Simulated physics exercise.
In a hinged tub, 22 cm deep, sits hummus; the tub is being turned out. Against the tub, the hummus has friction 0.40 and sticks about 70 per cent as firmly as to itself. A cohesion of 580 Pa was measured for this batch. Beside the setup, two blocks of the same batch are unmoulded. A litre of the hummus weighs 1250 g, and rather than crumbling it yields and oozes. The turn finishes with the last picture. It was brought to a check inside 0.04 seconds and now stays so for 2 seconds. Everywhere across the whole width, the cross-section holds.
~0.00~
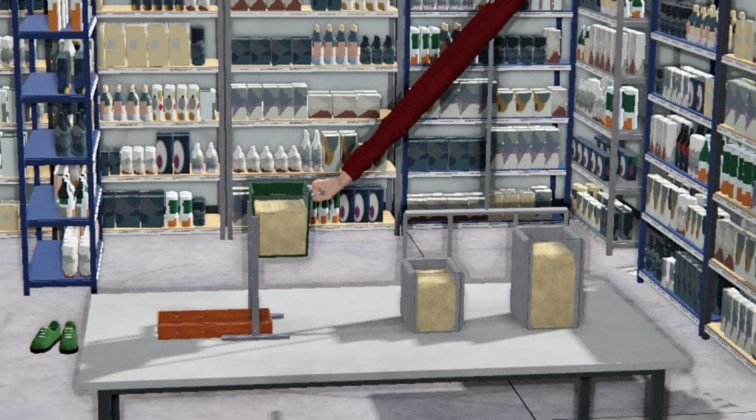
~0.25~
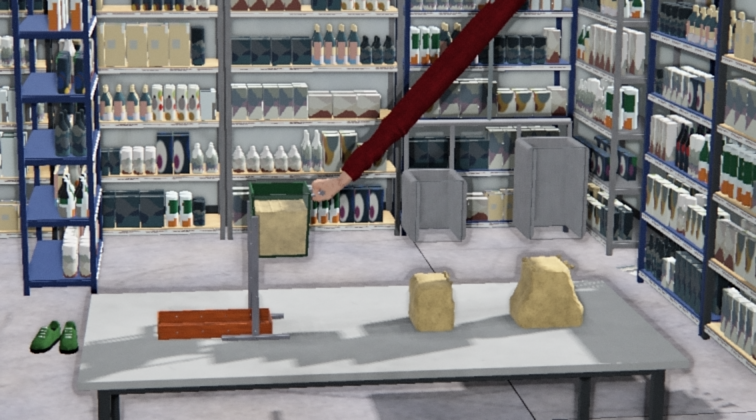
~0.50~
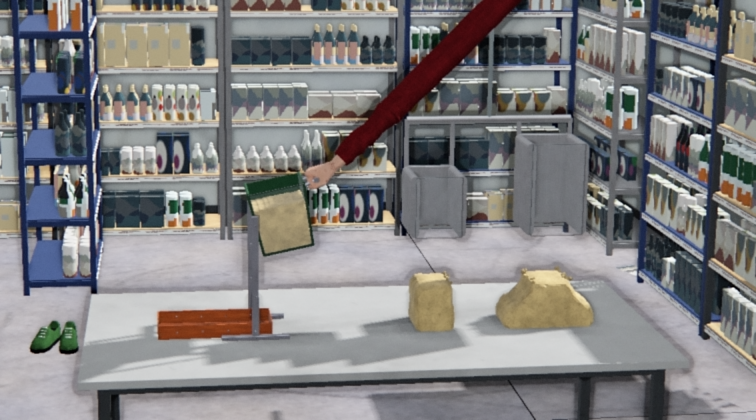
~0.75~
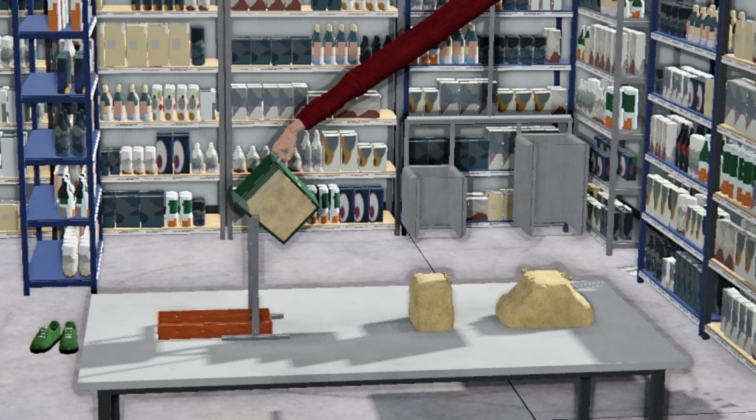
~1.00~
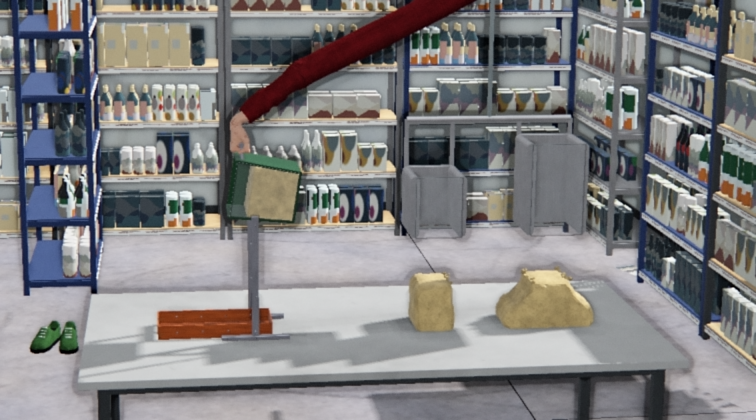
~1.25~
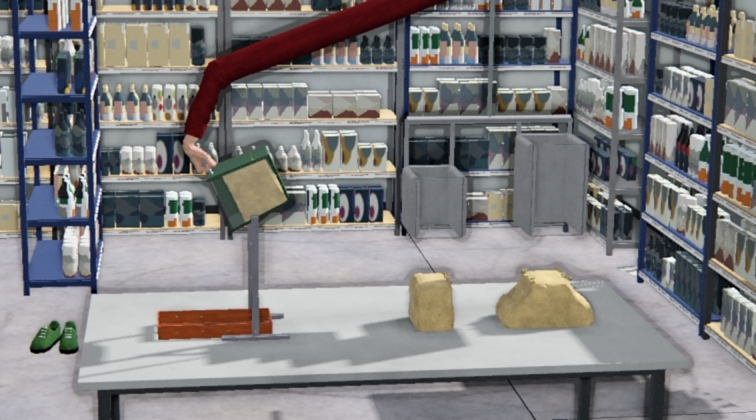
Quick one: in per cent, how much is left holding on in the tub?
Expect around 0 %.
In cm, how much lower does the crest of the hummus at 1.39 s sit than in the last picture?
About 5 cm.
After 1.39 s, the tub is at 114 degrees and holds 95 %.
After 1.56 s, the tub is at 114 degrees and holds 31 %.
After 1.73 s, the tub is at 114 degrees and holds 0 %.
After 1.90 s, the tub is at 114 degrees and holds 0 %.
After 3.25 s, at the end, the tub is at 114 degrees and holds 0 %.
